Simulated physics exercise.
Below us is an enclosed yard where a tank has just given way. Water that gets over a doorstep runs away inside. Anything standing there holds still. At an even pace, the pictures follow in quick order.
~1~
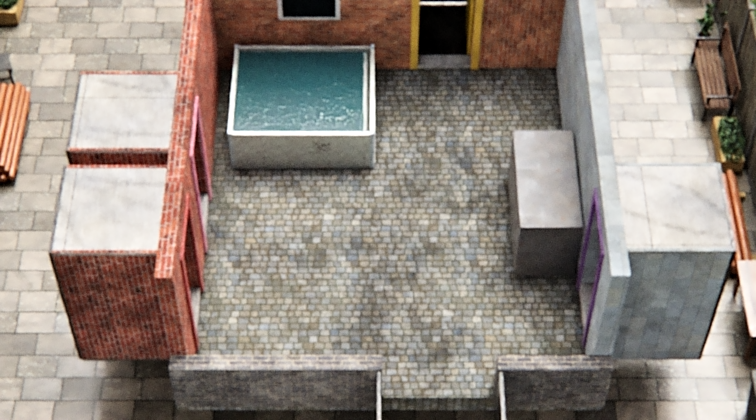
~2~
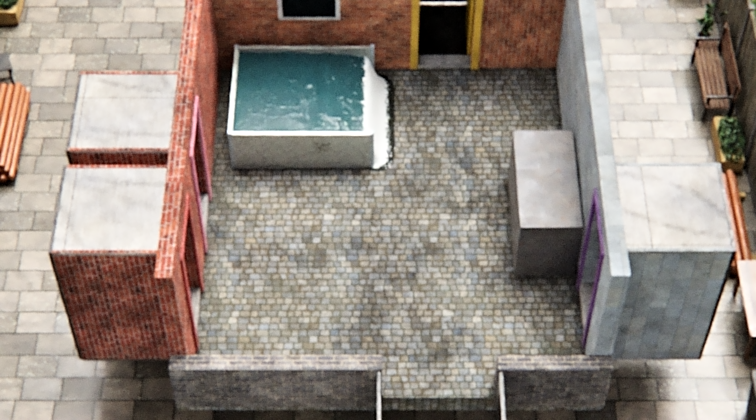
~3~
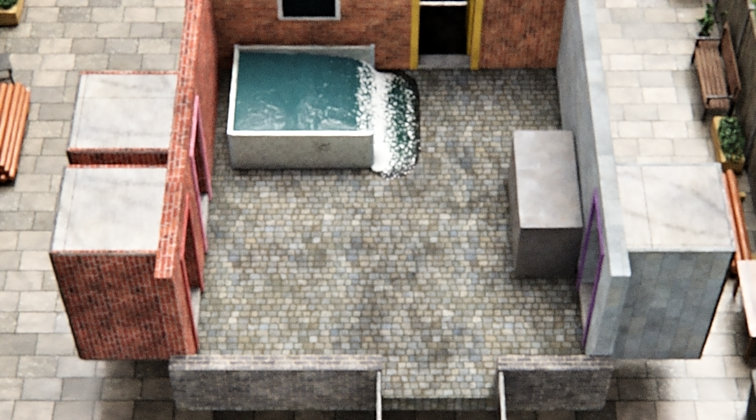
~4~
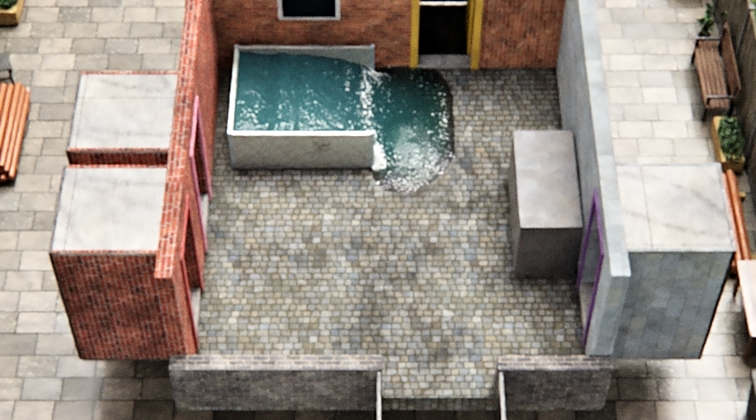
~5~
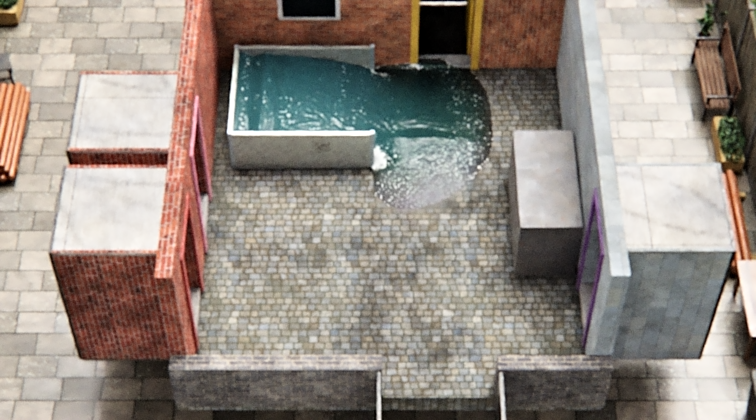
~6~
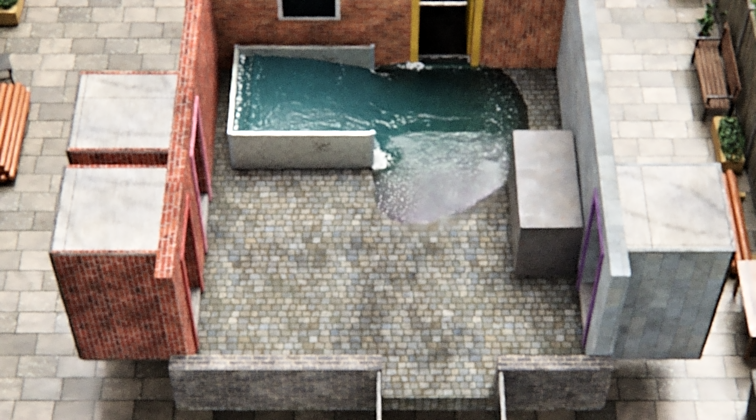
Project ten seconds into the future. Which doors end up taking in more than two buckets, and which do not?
The yellow door takes in more, the purple door stays at two or below, the pink door stays at two or below, the red door stays at two or below.
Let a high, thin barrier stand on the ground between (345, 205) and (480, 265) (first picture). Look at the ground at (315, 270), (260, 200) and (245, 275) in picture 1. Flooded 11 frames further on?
Results in order: Bone-dry / bone-dry / bone-dry.
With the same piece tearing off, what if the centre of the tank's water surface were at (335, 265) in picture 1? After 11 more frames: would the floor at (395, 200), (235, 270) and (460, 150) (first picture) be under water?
Readings in order: No flood; no flood; flood.
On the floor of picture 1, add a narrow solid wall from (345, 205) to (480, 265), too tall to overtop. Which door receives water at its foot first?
That'd be the door marked yellow.
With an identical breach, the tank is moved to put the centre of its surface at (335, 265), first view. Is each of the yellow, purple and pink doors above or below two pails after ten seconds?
Well, the yellow door tops the threshold, the purple door tops the threshold, and the pink door remains below.
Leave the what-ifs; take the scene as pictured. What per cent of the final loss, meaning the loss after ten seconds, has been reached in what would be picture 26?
My figure: 15 percent.
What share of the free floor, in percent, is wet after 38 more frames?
Near 95 in a hundred.
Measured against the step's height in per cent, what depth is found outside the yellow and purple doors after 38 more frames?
Respectively about 150 and 10 per cent.
A moment on, water covers 35 % of the floor; the yellow door under two buckets in, the purple door not reached, the pink door not reached, the red door not reached.
Next, water covers 40 % of the floor; the yellow door over two buckets in, the purple door not reached, the pink door not reached, the red door not reached.
Then, water covers 55 % of the floor; the yellow door far over two buckets in, the purple door not reached, the pink door not reached, the red door not reached.
Later, water covers 95 % of the floor; the yellow door far over two buckets in, the purple door wet at the sill, nothing in, the pink door wet at the sill, nothing in, the red door wet at the sill, nothing in.
In the end, water covers 95 % of the floor; the yellow door far over two buckets in, the purple door wet at the sill, nothing in, the pink door wet at the sill, nothing in, the red door under two buckets in.
